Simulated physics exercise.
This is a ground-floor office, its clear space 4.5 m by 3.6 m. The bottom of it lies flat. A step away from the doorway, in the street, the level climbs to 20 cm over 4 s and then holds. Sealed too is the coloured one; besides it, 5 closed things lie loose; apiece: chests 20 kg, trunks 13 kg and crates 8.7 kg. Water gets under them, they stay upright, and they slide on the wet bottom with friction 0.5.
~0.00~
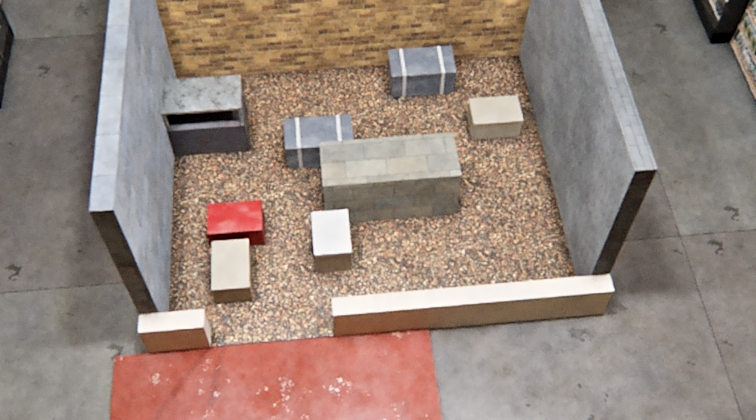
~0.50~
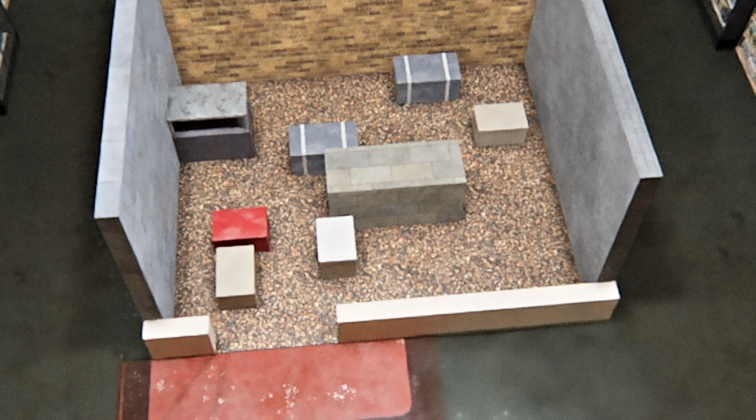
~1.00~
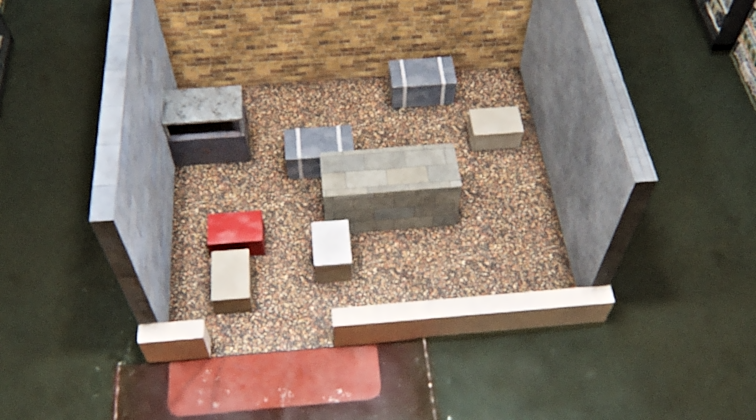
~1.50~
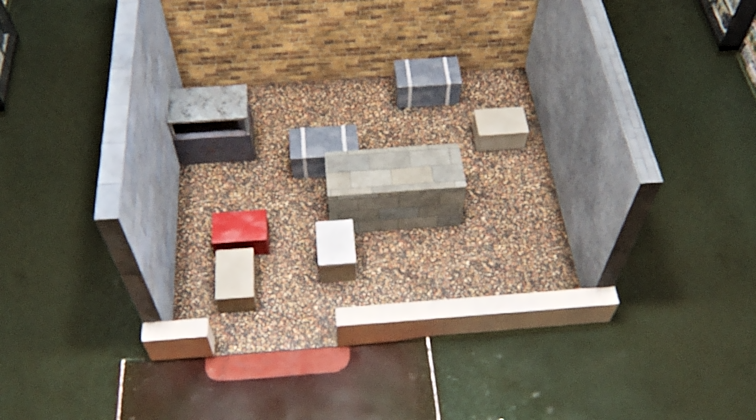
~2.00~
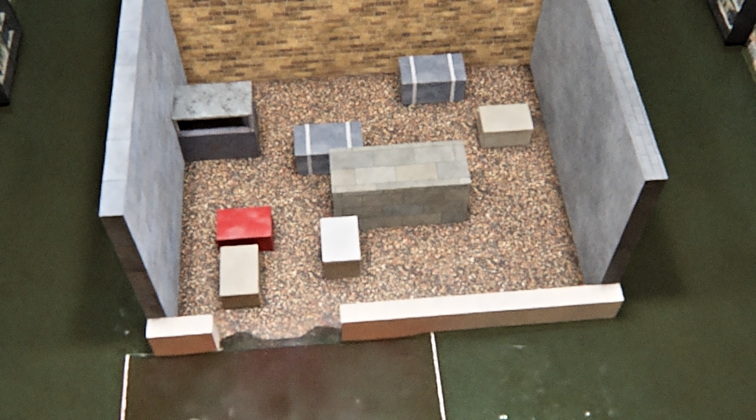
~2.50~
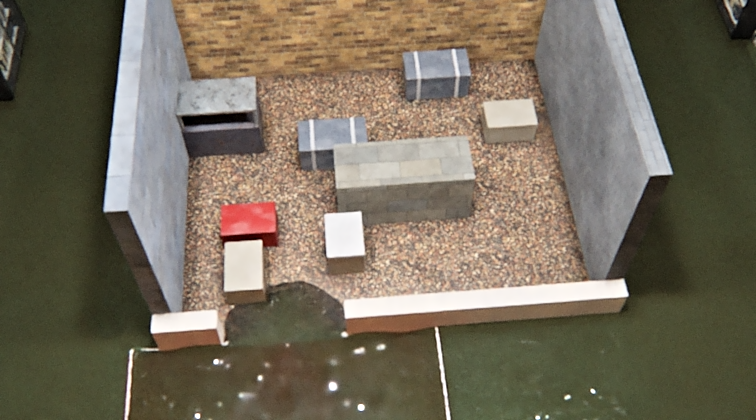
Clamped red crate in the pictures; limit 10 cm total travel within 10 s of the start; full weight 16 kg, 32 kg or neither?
Neither.
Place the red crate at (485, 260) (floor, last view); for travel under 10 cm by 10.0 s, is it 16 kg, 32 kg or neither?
It turns out that both loads succeed.
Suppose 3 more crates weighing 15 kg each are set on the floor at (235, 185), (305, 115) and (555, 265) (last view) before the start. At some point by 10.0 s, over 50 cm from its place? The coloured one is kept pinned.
Order as asked: Stays within / goes beyond / stays within.
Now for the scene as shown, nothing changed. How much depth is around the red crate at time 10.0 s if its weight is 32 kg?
16 cm, roughly.
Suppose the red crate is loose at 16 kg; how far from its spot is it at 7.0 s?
It would be some 100 cm from its spot.
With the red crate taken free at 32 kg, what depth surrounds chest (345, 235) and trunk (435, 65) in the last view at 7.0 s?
I'd estimate 5 cm for the first and 2 cm for the second.
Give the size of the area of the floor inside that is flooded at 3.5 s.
2.0 m2.
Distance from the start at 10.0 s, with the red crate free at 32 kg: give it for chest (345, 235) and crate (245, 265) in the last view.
First 80 cm, then 60 cm.
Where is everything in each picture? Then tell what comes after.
The red crate at (234, 217), on the bottom; 0.0 m2 under water; 0 of 6 have shifted, in the first picture.
The red crate at (239, 223), on the bottom; 0.0 m2 under water; 0 of 6 have shifted, in the second picture.
The red crate at (235, 227) rests on the ground; 0.0 m2 under water; 0 of 6 have shifted, in the third picture.
The red crate at (239, 226) rests on the ground; 0.0 m2 under water; 0 of 6 have shifted, in the fourth picture.
The red crate at (244, 223) rests on the ground; 0.0 m2 under water; 0 of 6 have shifted, in the fifth picture.
The red crate at (248, 218), on the bottom; 0.5 m2 under water; 0 of 6 have shifted, in the sixth picture.
After 3.5 s the red crate would be 0 cm from its start with 16 kg and 0 cm from its start with 32 kg; 3 cm of water round it then.
After 4.5 s the red crate would be 25 cm from its start with 16 kg and 0 cm from its start with 32 kg; 6 cm of water round it then.
After 7.0 s the red crate would be 95 cm from its start with 16 kg and 33 cm from its start with 32 kg; 9 cm of water round it then.
After 10.0 s the red crate would be 257 cm from its start with 16 kg and 84 cm from its start with 32 kg; 16 cm of water round it then.
